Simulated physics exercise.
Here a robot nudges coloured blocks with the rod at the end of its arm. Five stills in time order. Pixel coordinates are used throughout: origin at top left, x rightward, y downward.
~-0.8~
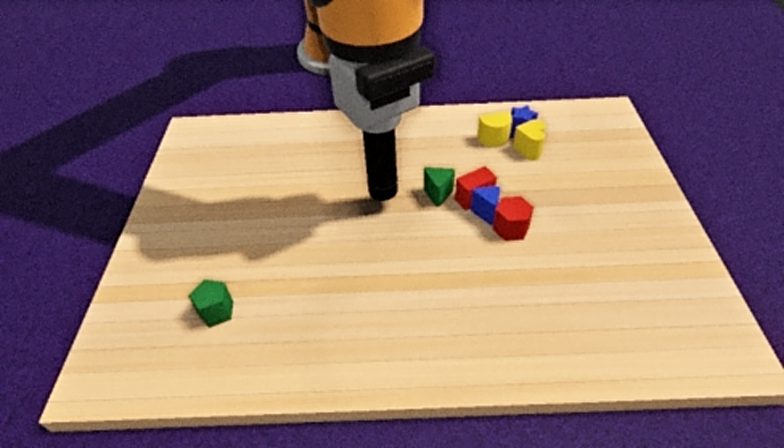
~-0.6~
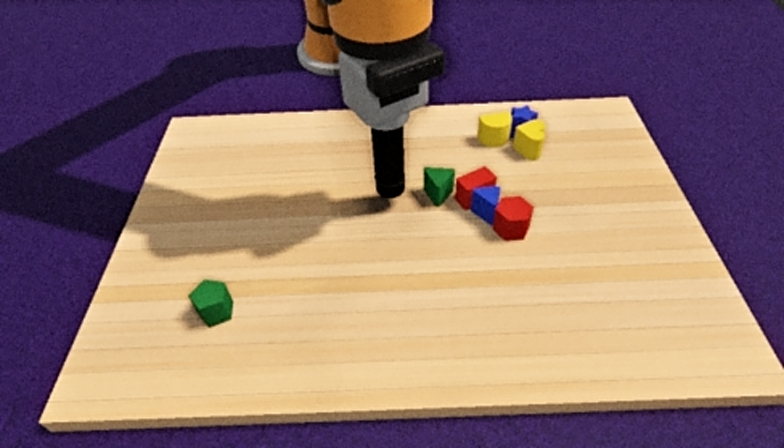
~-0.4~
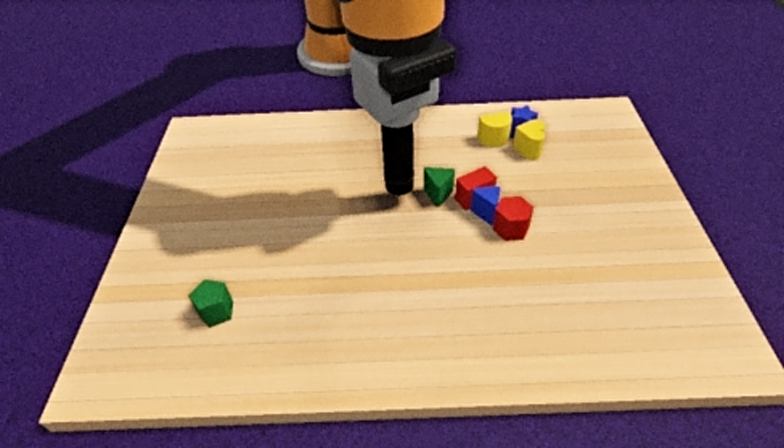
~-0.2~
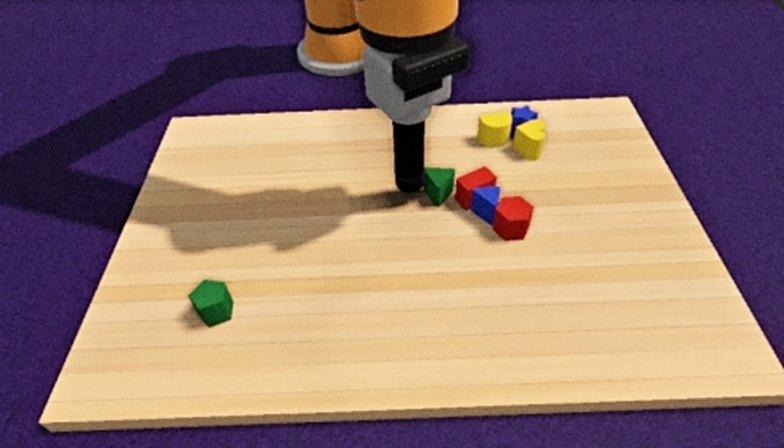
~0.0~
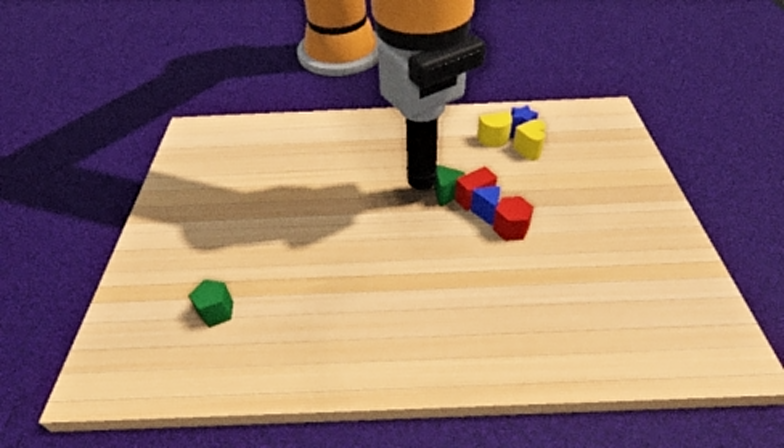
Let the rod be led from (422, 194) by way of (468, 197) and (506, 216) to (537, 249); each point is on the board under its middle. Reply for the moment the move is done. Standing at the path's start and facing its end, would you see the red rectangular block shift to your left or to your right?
Facing the way the path runs, start to end, you'll find the red rectangular block has shifted left.
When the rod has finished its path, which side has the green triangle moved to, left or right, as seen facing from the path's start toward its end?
It's going to go left.
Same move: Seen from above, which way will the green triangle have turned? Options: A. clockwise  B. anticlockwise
The correct letter is B.
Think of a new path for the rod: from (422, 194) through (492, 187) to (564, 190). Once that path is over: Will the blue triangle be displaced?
In short: Yes.
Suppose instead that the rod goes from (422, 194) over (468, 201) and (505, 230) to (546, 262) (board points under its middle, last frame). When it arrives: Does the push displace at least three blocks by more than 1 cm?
Yes, that is what happens.
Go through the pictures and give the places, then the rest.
In the first frame, tip of the rod at (383, 192), middles of tops, green triangle at (439, 174), red rectangular block at (477, 177), blue triangle at (489, 193), red hexagon at (515, 208).
In the second frame, rod at (391, 189), nothing pushed.
In the third frame, rod at (399, 187), nothing pushed.
In the fourth frame, rod at (410, 184), nothing pushed.
In the fifth frame, rod at (422, 181), green triangle at (447, 174), red rectangular block at (477, 178), blue triangle at (489, 193), red hexagon at (515, 208).
On the path given first. One third of the way, rod at (469, 184); green triangle at (494, 170), turned 25° anticlockwise; red rectangular block at (518, 184), turned 60° clockwise; blue triangle at (501, 197), turned 15° clockwise; red hexagon at (523, 212).
Two thirds of the way, rod at (509, 204); green triangle at (509, 167), turned 25° anticlockwise; red rectangular block at (534, 186), turned 85° clockwise; blue triangle at (510, 215), turned 25° clockwise; red hexagon at (538, 225), turned 30° anticlockwise.
At the end, rod at (540, 235); green triangle at (509, 167), turned 25° anticlockwise; red rectangular block at (534, 186), turned 85° clockwise; blue triangle at (516, 234), turned 85° clockwise; red hexagon at (564, 254), turned 45° anticlockwise.
